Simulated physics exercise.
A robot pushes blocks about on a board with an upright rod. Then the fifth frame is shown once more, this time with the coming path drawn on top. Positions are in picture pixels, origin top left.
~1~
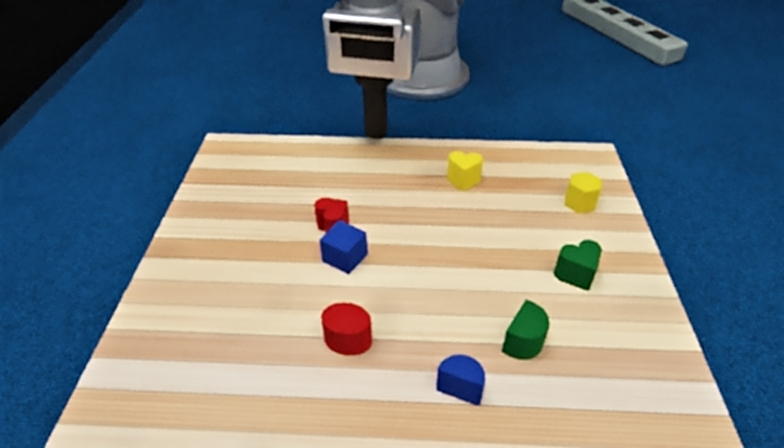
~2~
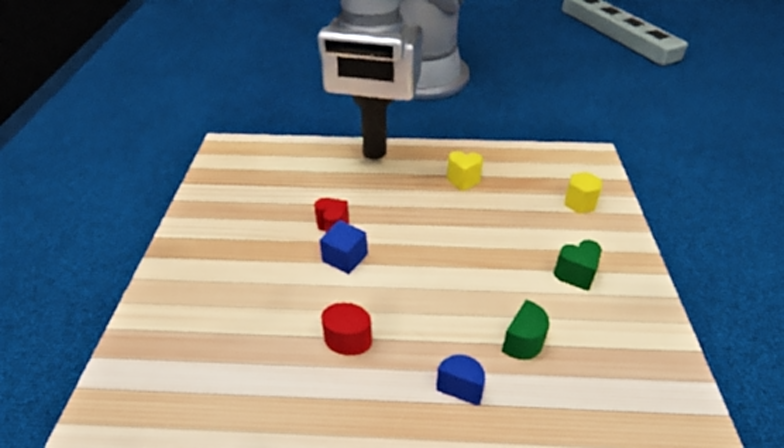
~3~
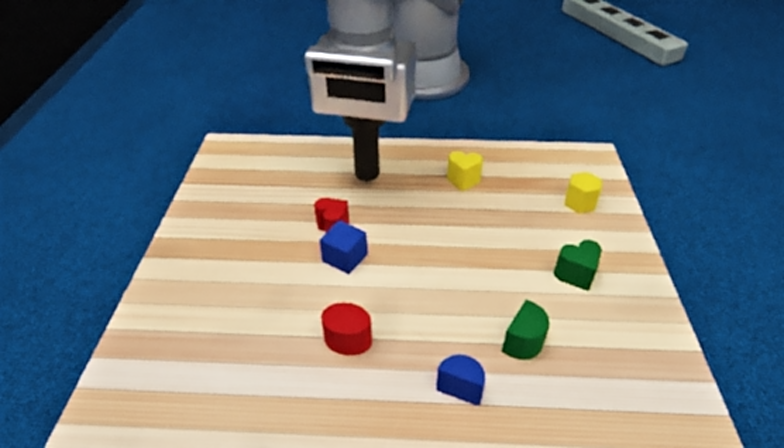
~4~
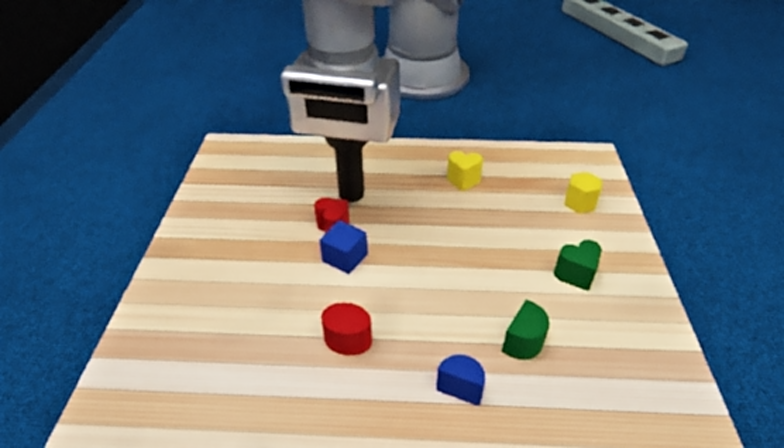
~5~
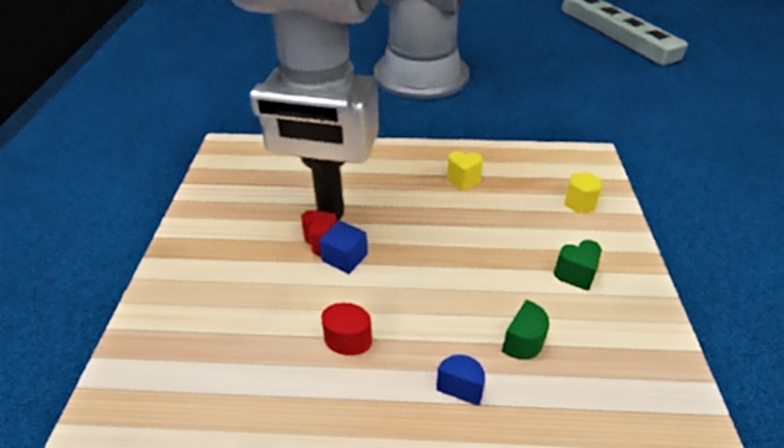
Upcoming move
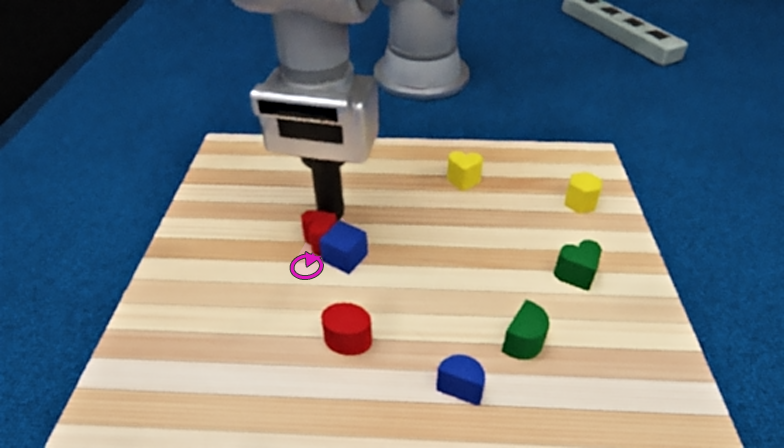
We see a robot arm lower its dark rod over a striped wooden board of coloured blocks, moving toward the viewer and slightly left, then push the red heart a short way down and left beside the still blue block.
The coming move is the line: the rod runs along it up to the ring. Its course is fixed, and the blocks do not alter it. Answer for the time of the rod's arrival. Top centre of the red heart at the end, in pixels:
Its top middle will sit at (285, 264).
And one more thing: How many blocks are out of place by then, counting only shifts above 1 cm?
A single block is moved.
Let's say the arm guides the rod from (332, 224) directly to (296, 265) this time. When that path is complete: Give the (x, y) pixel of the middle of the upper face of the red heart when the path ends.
Around pixel (279, 265).
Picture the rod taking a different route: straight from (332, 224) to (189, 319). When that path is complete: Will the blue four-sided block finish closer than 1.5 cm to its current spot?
That would be a yes.
The line goes from (332, 224) to (307, 267).
The first path, step by step. Halfway along, rod (318, 235); red heart (301, 241).
At the end, rod (305, 257); red heart (285, 264), turned 20° clockwise; blue four-sided block unmoved.
